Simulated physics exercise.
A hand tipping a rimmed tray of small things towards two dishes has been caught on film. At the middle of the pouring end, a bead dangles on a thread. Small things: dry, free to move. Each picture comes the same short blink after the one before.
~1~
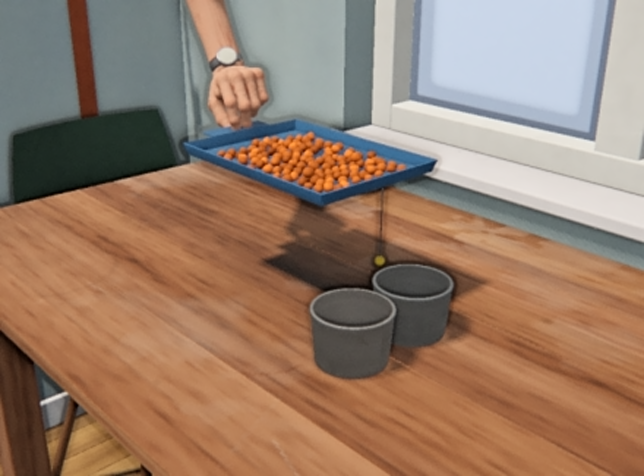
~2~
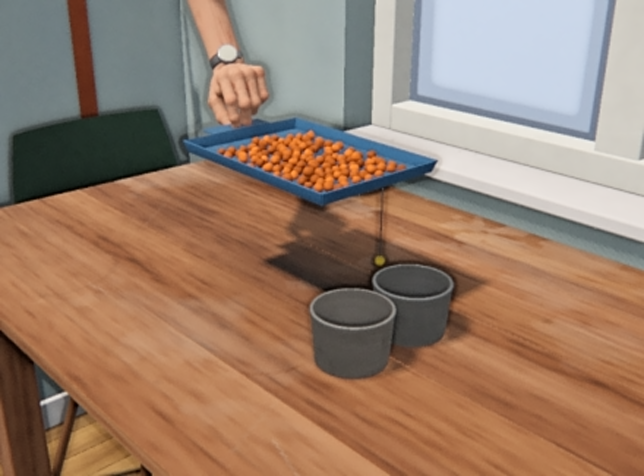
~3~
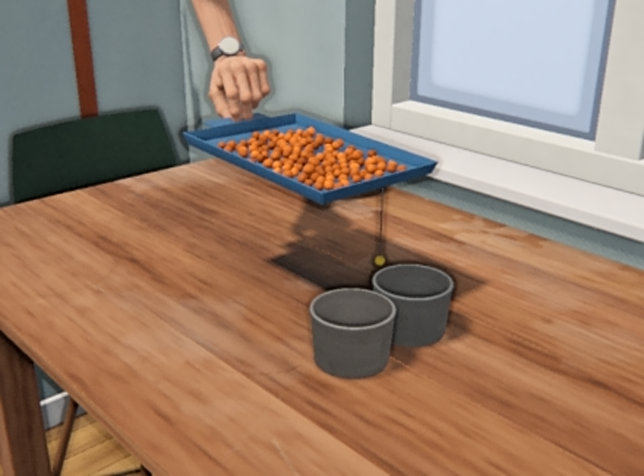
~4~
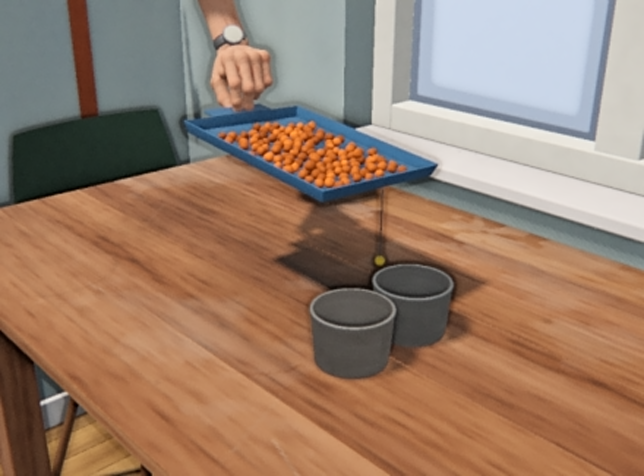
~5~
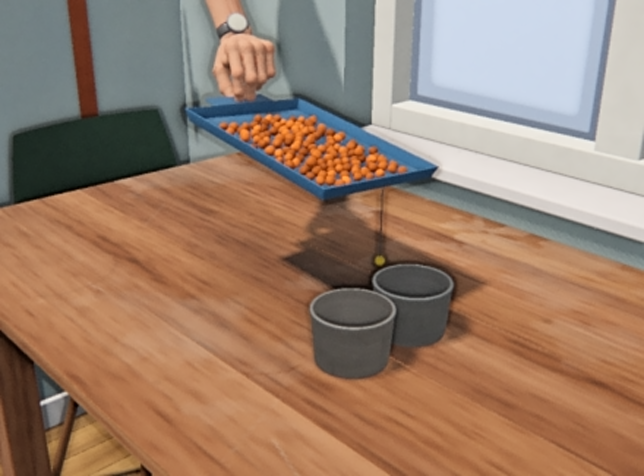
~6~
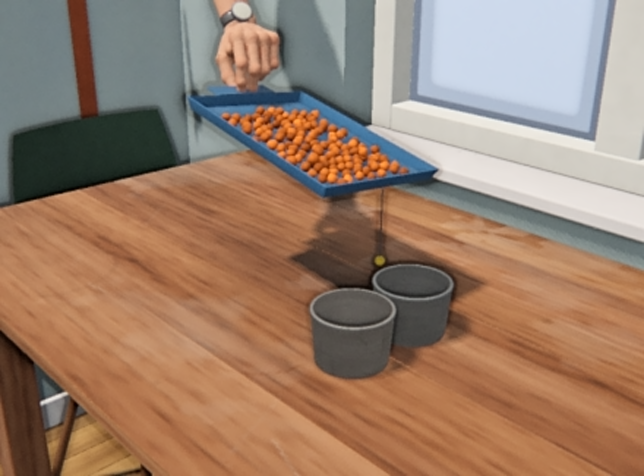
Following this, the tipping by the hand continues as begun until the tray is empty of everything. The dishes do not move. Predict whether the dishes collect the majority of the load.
Turns out most of it gets away in the end.
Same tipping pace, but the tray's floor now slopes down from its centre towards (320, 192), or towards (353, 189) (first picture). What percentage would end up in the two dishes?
In order: About 70, then 80 percent.
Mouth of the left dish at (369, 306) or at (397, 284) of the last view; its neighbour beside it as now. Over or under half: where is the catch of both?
Taking them in turn, it's short of half and then beyond half.
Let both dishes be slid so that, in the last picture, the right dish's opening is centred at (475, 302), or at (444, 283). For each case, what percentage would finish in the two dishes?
You'd get 0 in a hundred the first time and 20 in a hundred the second.
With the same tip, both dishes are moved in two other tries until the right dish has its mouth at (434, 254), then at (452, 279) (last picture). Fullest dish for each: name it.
In the first try it's the one on the right, and in the second it's the one on the right.
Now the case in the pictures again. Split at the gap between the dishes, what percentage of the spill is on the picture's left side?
It works out to some 0 per cent.
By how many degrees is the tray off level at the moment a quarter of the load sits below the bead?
It sits at roughly 80°.
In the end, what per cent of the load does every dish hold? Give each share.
Left 0 %, right 20 %.
Shortly afterwards, tray tipped steeply; the whole lot on the tray.
Next, tray tipped right over; a little on the tray; near a quarter in the right dish; near half outside both; a little in the air.
Some moments later, tray tipped past a quarter turn; near a quarter in the right dish; the bulk outside both.
In the end, tray tipped past a quarter turn; none at all in the left dish; near a quarter in the right dish; the bulk outside both.
